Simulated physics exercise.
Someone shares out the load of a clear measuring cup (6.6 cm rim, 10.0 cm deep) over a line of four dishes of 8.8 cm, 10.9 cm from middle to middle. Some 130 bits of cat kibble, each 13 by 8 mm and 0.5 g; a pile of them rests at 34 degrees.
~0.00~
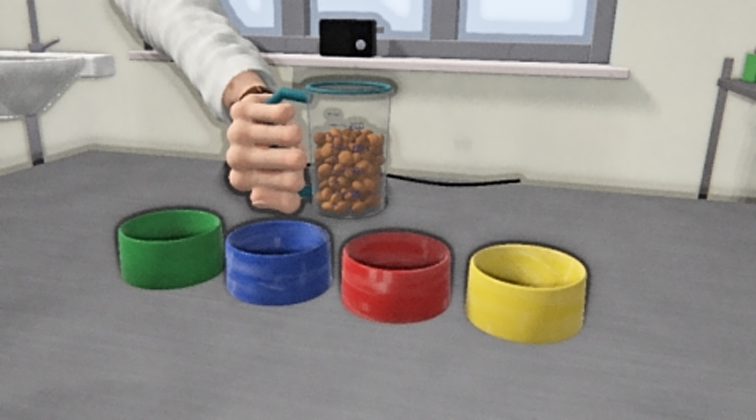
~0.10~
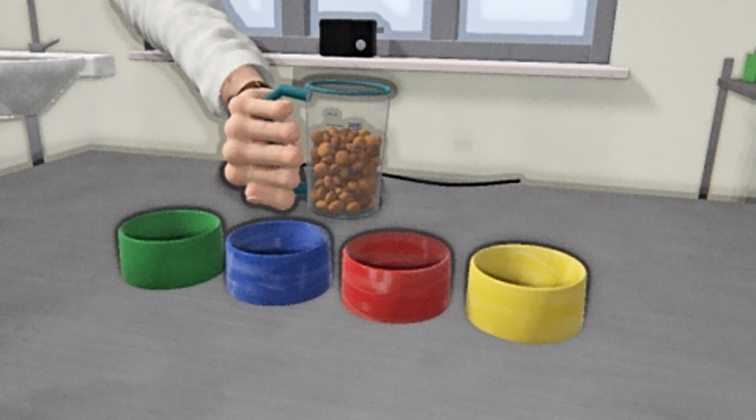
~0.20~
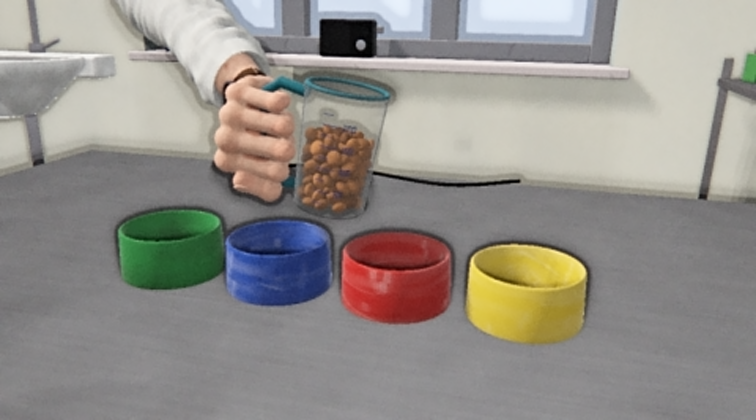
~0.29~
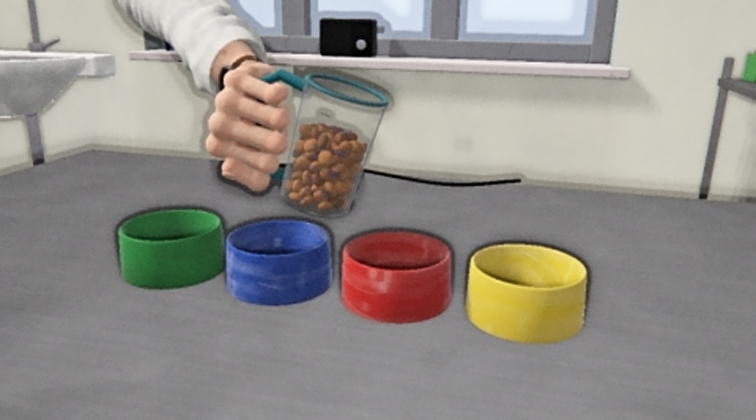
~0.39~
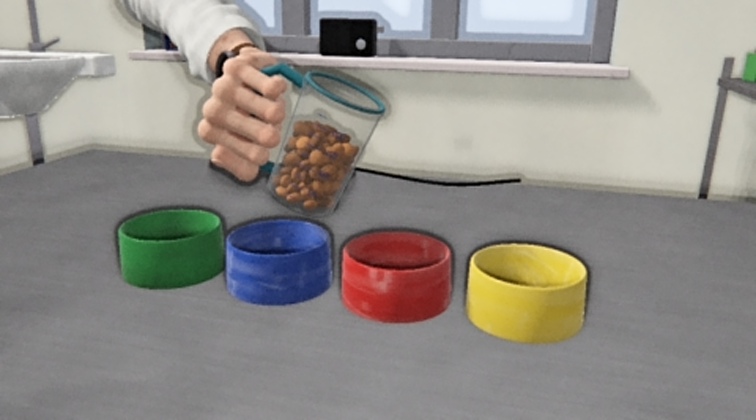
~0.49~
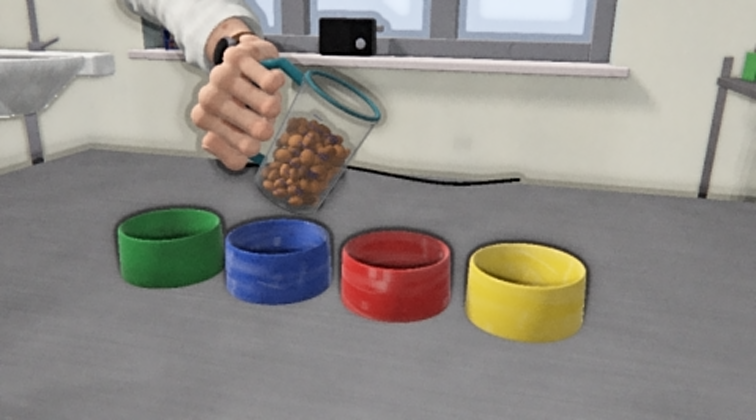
A hand in a white sleeve grips a clear measuring cup of brown kibble by its teal handle, holding it upright above a grey tabletop, seen from slightly above by a still camera. Green, blue, red and yellow dishes stand in a row from left to right, before a pale wall and window. The hand drifts slightly left while steadily tilting the cup rightward, the kibble staying inside.
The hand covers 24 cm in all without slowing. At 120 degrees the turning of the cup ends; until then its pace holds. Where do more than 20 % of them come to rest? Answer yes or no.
Red: No, blue: Yes, green: No, yellow: No, counter: No.
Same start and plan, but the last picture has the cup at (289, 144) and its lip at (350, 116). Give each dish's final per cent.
Red 0, blue 0, green 100, yellow 0.
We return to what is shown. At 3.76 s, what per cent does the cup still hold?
About 0 per cent.
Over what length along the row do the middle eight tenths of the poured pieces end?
Roughly 5 cm.
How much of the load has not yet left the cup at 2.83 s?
About 0 per cent.
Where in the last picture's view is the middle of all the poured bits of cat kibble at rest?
Around (273, 260).
After 1.89 s, tilt 120 degrees; cup holds 45 %, blue 55 %.
After 2.83 s, tilt 120 degrees; cup holds 0 %, blue 100 %.
After 3.76 s, tilt 120 degrees; cup holds 0 %, blue 100 %.
In the end, at 4.1 s, red 0 %, blue 100 %, green 0 %, yellow 0 %, counter 0 %.
